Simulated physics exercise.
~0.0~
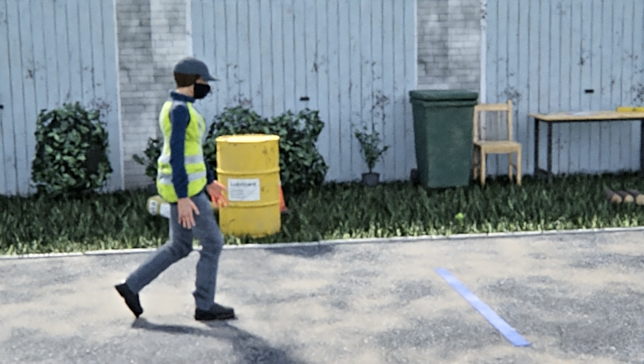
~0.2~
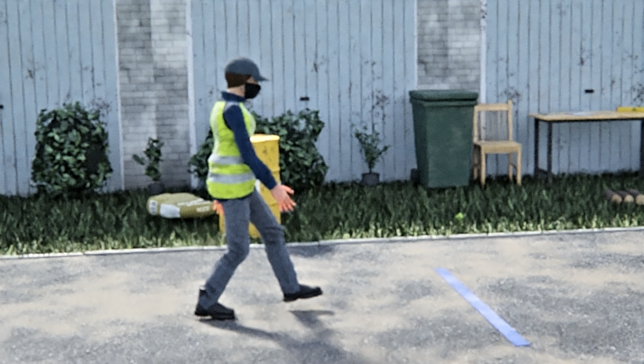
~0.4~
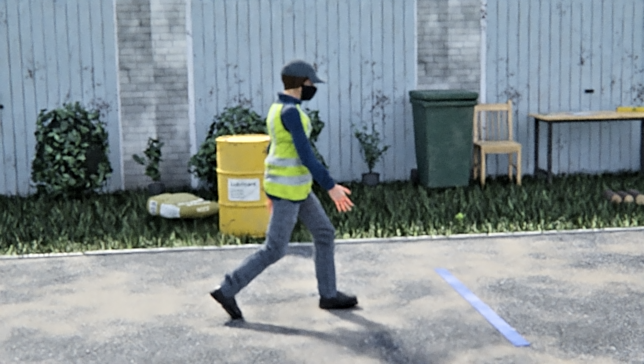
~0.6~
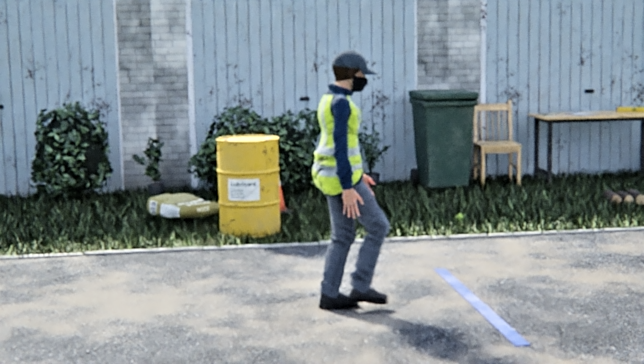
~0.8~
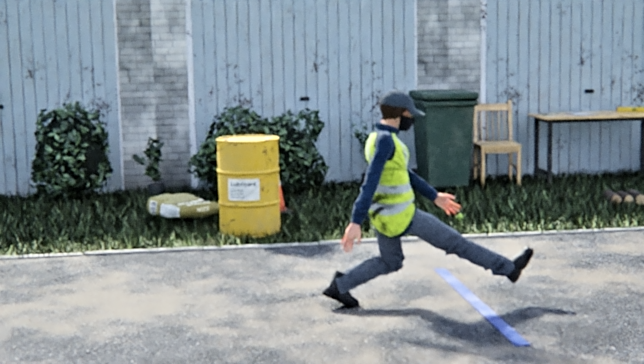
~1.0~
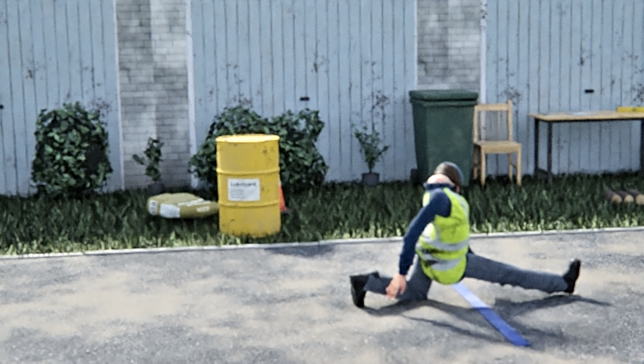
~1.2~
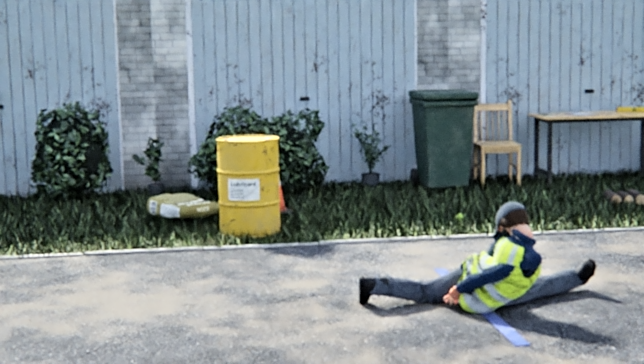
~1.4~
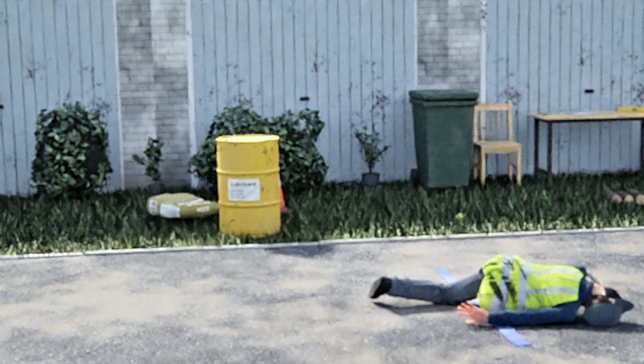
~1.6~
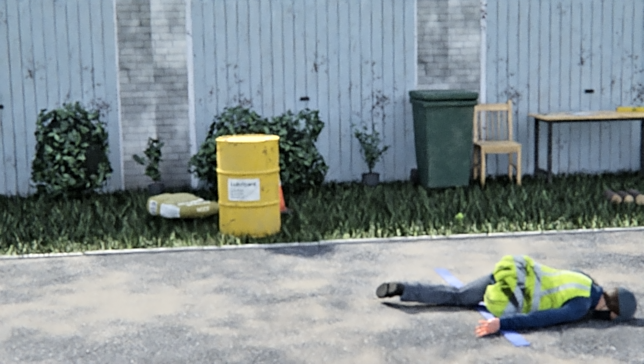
Masked worker in a yellow vest walking right past a drum, slipping into a split and collapsing across a blue strip.
